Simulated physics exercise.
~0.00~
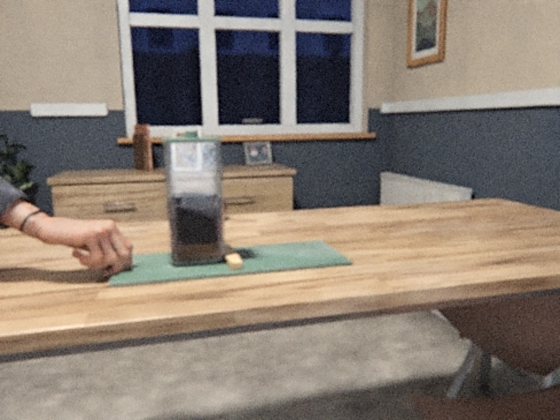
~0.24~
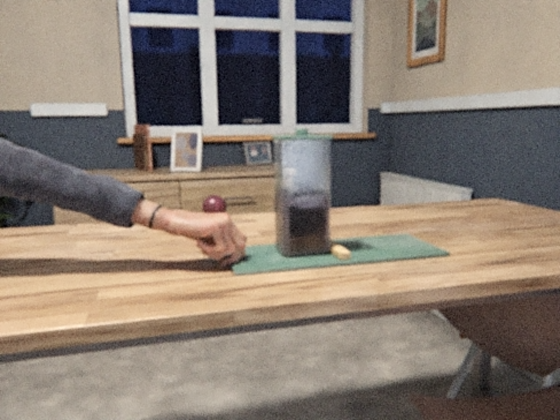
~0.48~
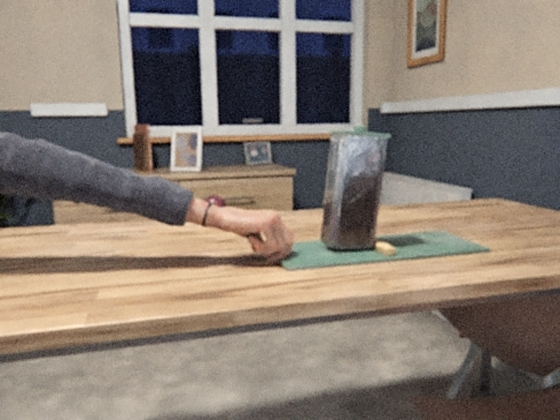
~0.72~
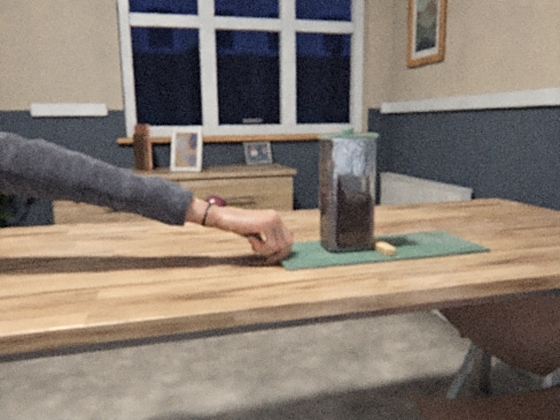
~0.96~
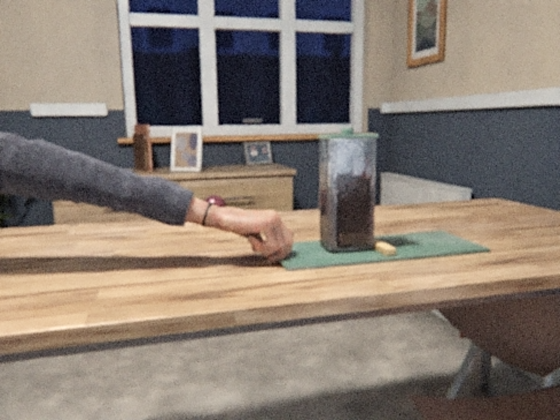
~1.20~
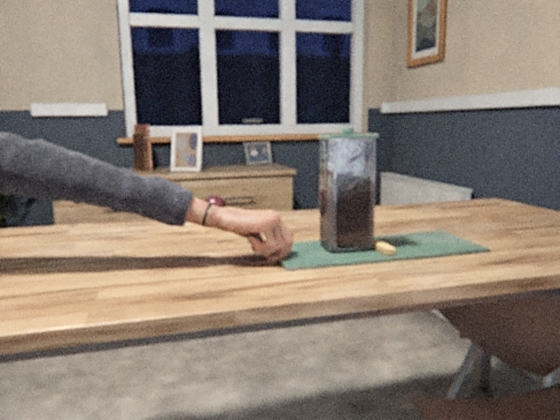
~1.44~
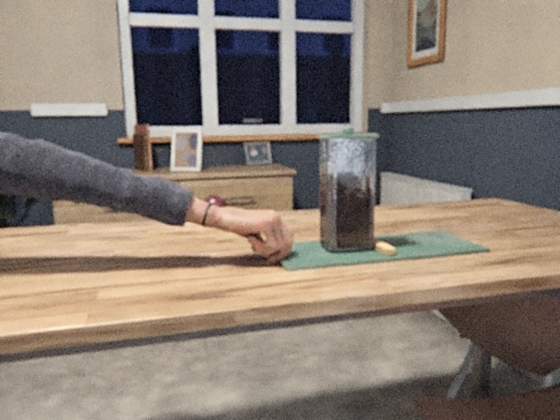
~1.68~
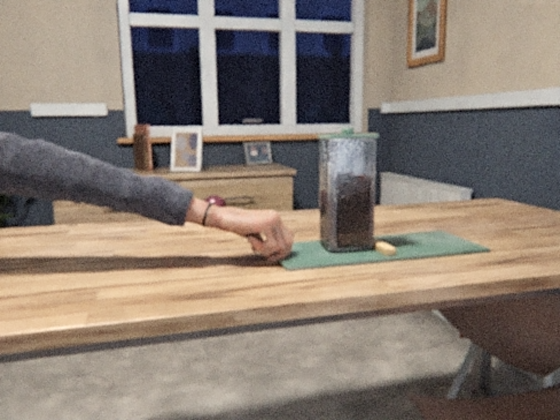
On a wooden dining table, a hand sliding a green board rightward, its dark-filled square bottle tilting slightly, then standing upright.
